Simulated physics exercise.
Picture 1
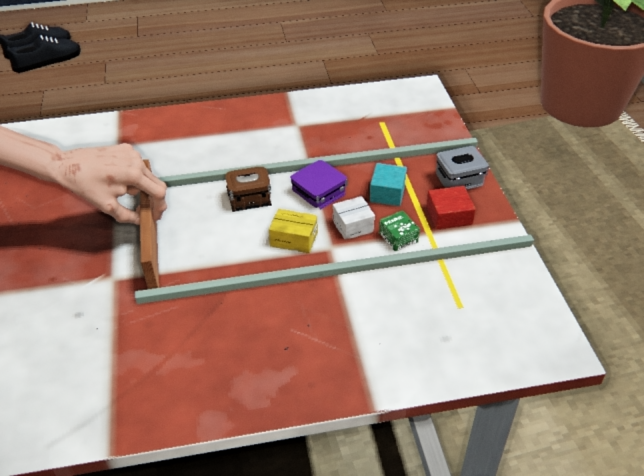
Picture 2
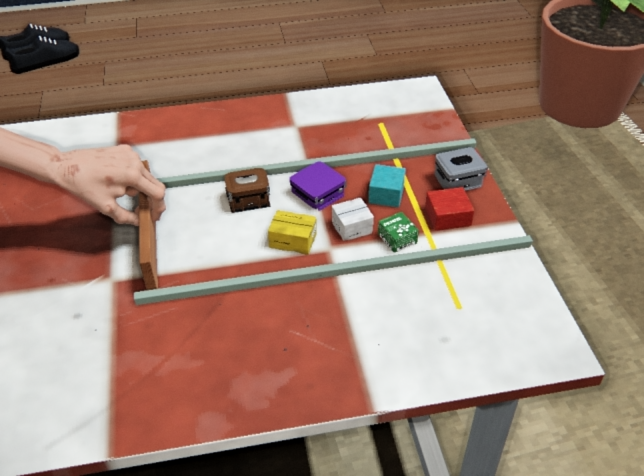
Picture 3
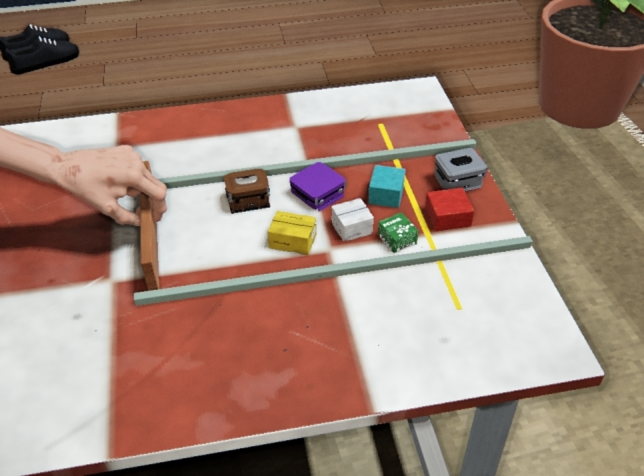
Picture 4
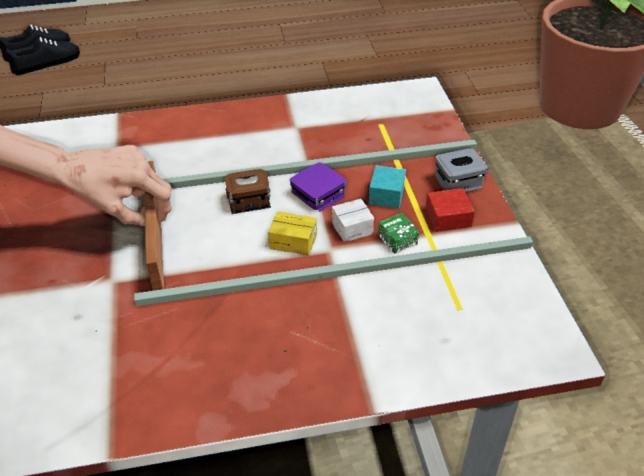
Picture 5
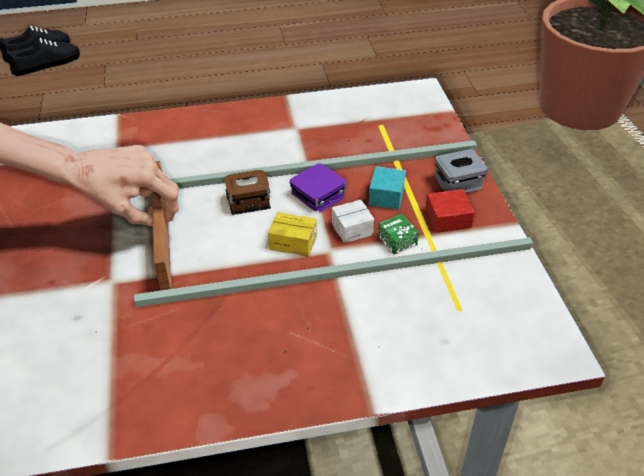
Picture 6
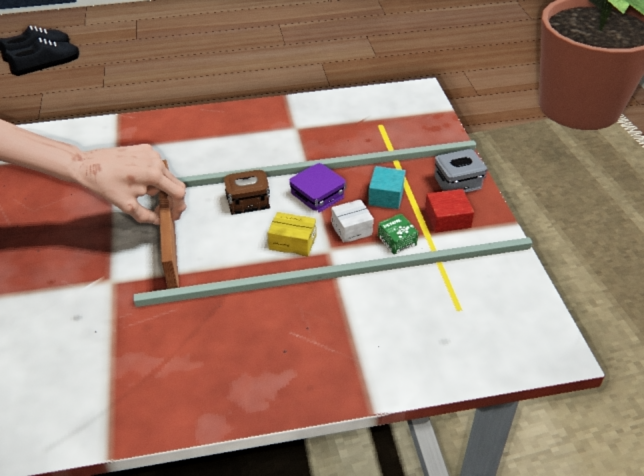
A hand slides a wooden board slightly right between two rails toward eight still objects.
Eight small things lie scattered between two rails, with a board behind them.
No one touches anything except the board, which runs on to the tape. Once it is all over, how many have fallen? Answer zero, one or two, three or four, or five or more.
When it is over, one or two have fallen.
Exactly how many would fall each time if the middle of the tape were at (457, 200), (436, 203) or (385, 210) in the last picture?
The counts: 5, 3 and 1.
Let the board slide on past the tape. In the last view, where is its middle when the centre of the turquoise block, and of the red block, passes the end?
(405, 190) and (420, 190), roughly.
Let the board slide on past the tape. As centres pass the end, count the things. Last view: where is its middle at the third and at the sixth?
I'd put it close to (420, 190) and later close to (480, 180).
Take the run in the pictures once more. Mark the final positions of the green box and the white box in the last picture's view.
In the last picture the first middle sits at (443, 231) and the other at (469, 194).
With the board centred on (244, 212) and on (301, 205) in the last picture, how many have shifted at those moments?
I count 1 first and 5 after.
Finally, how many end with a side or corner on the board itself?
Well, it touches 3.
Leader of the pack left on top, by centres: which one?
That's the red block, it ends up nearest.
Soon after, none off yet; grey case at rest near (459, 173); red block at rest near (449, 210); turquoise block at rest near (387, 187).
Then, none off yet; grey case at rest near (459, 173); red block at rest near (449, 210); turquoise block moved about its own width near (412, 187).
Further on, none off yet; grey case moved about its own width near (503, 167); red block moved about its own width near (474, 207); turquoise block moved well along near (471, 178).
At rest, the number that fall off is one or two; fallen, turquoise block and grey case.
